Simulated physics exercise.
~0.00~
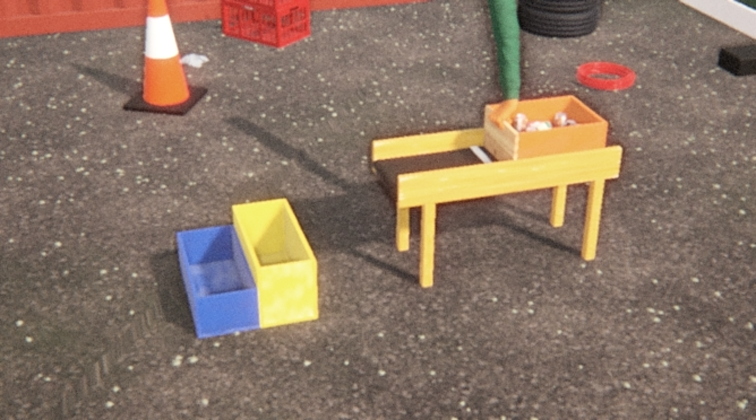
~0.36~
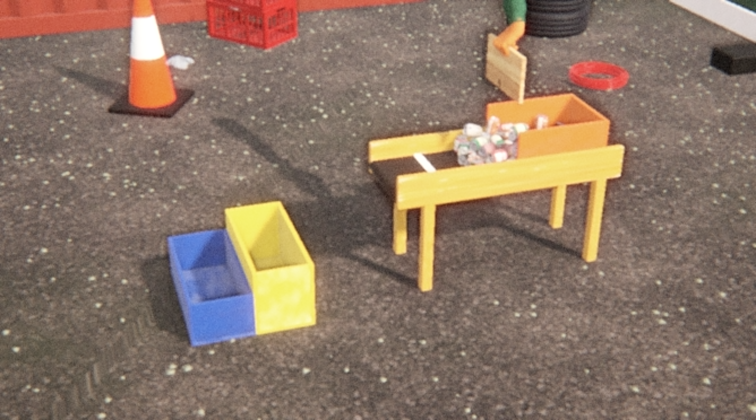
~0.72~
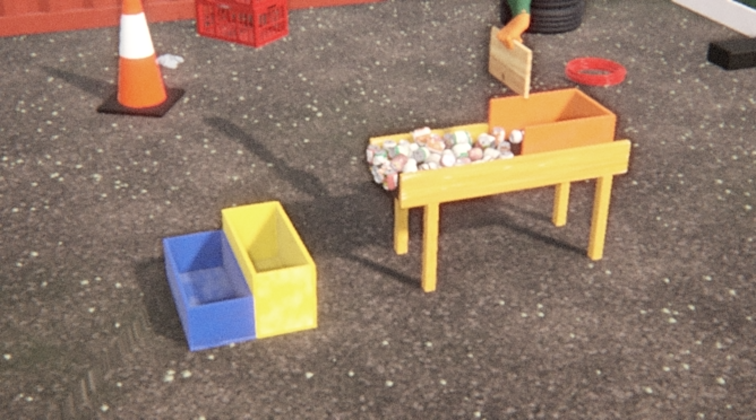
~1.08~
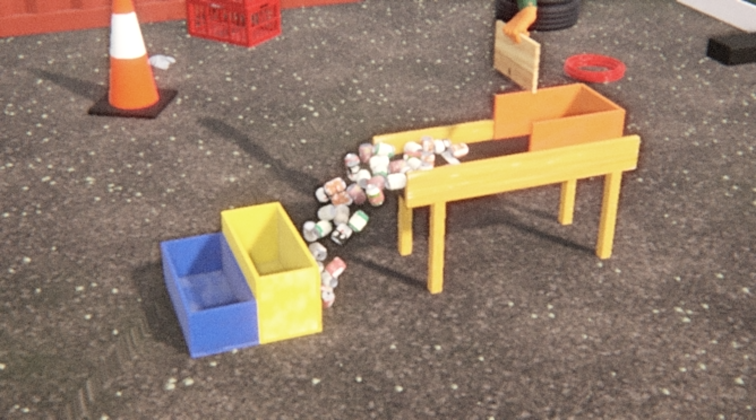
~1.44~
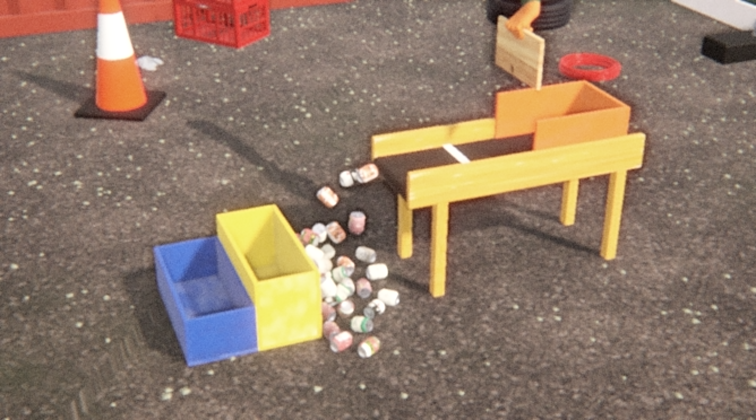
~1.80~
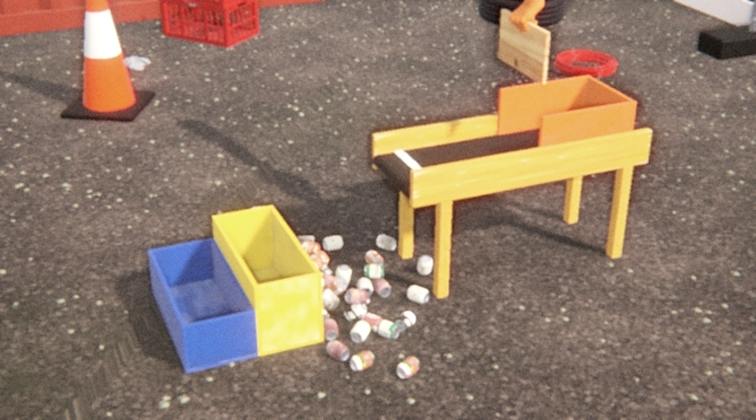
Small cans ride a belt left from an orange pen and spill short of the yellow bin.
